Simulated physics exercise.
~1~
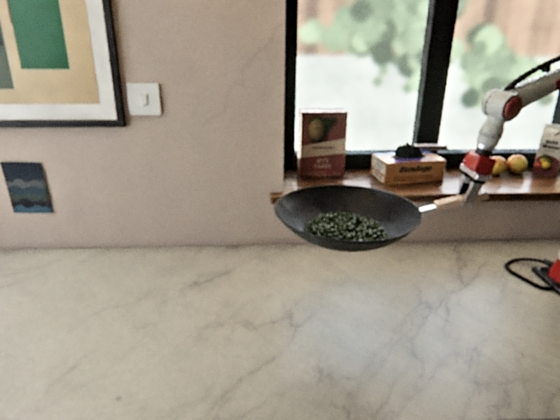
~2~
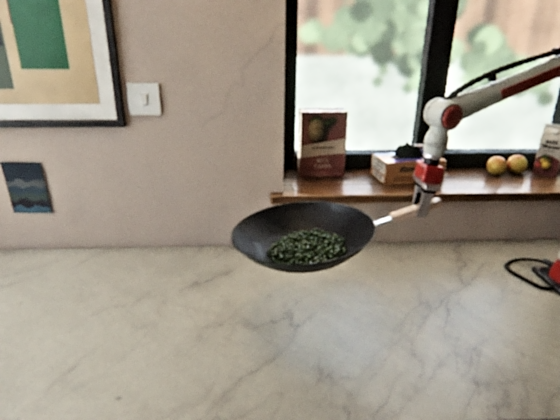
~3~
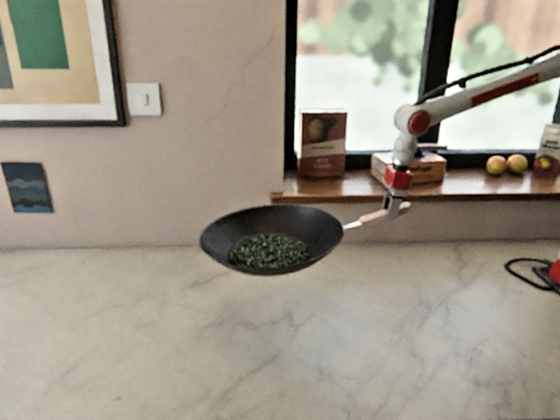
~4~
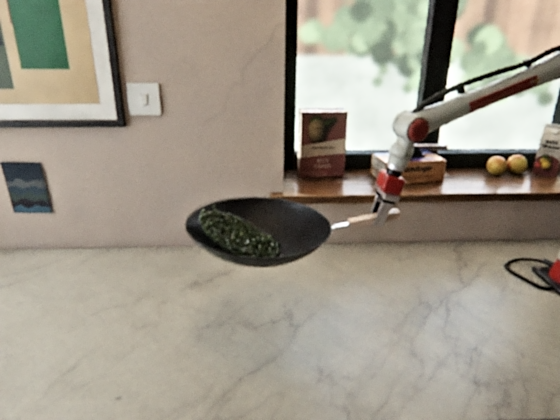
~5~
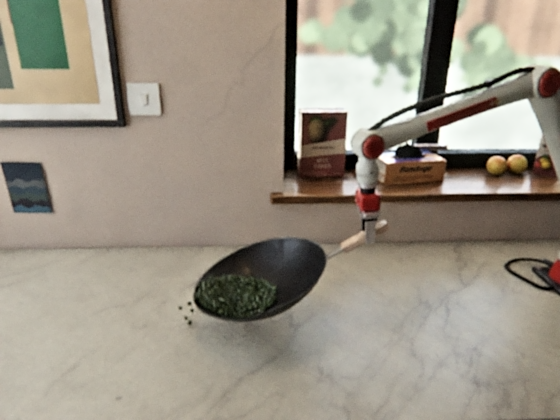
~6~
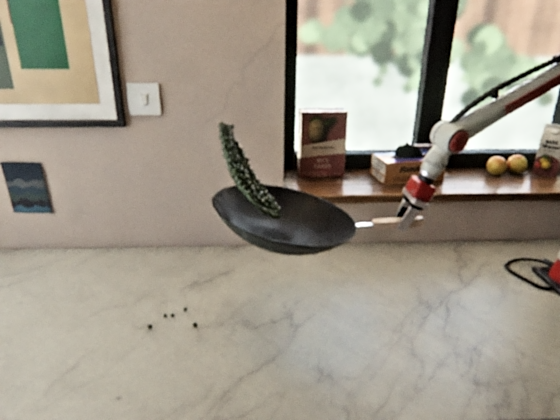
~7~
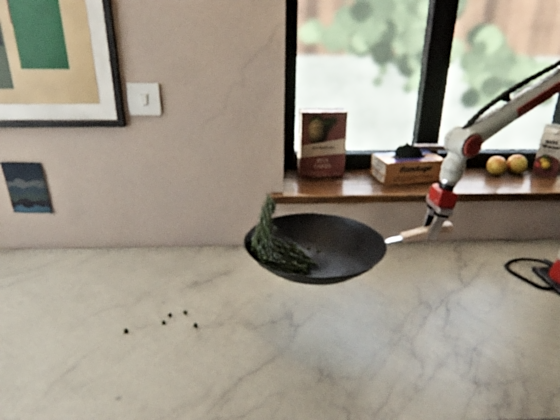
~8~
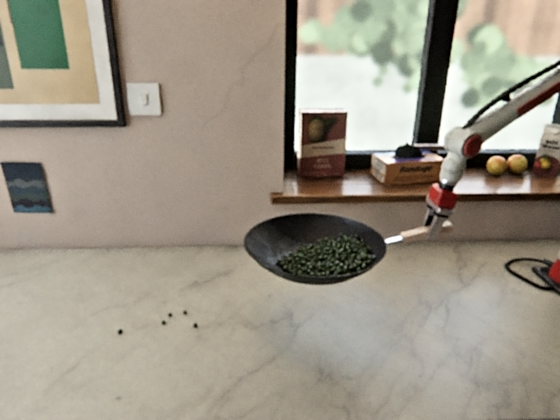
A robotic arm moved a dark wok of small green beads leftward above a marble counter, then dipped and flicked it, tossing the beads up in a column and spilling a few, before drawing back right and stopping with nearly all still inside.
